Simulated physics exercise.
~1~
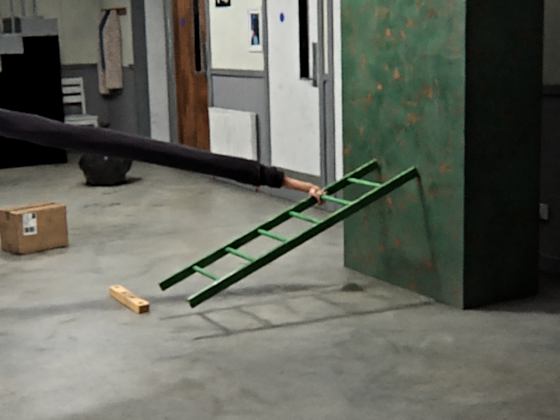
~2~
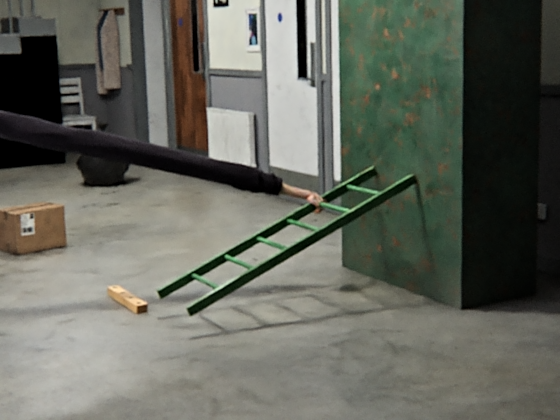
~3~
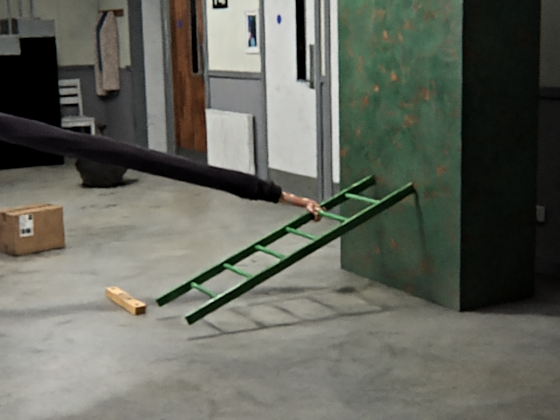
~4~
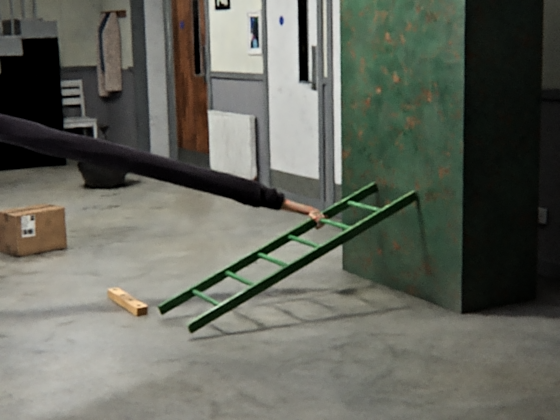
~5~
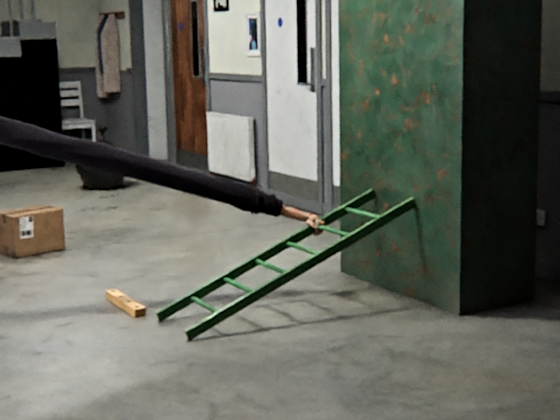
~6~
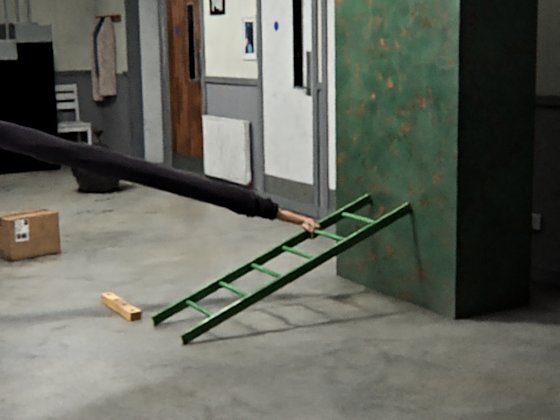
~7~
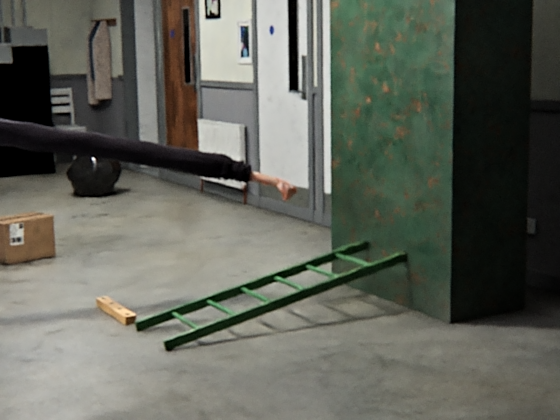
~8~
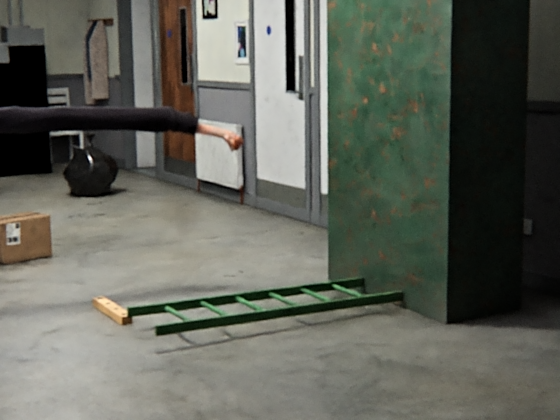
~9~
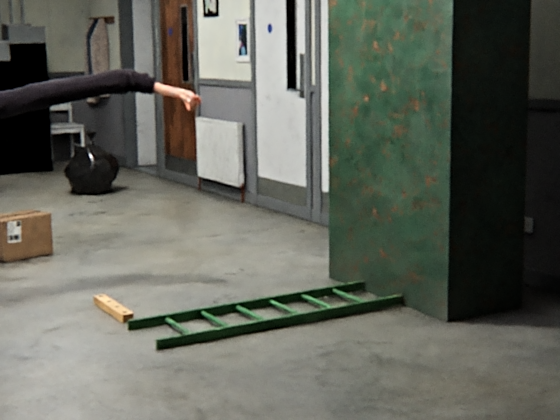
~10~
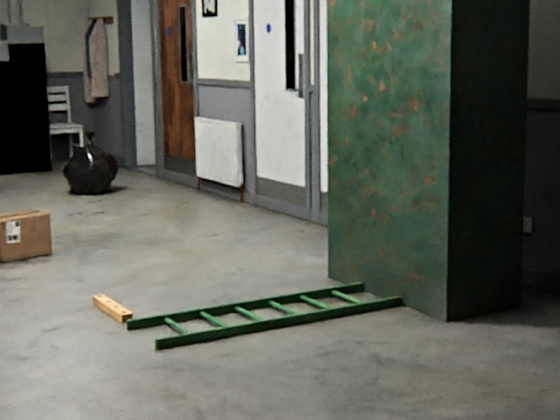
In a grey-floored room, an arm in a dark sleeve leant a green ladder at a low slant against a tall green cupboard and let go, and the ladder slid down until it lay flat on the floor beside a wooden batten.
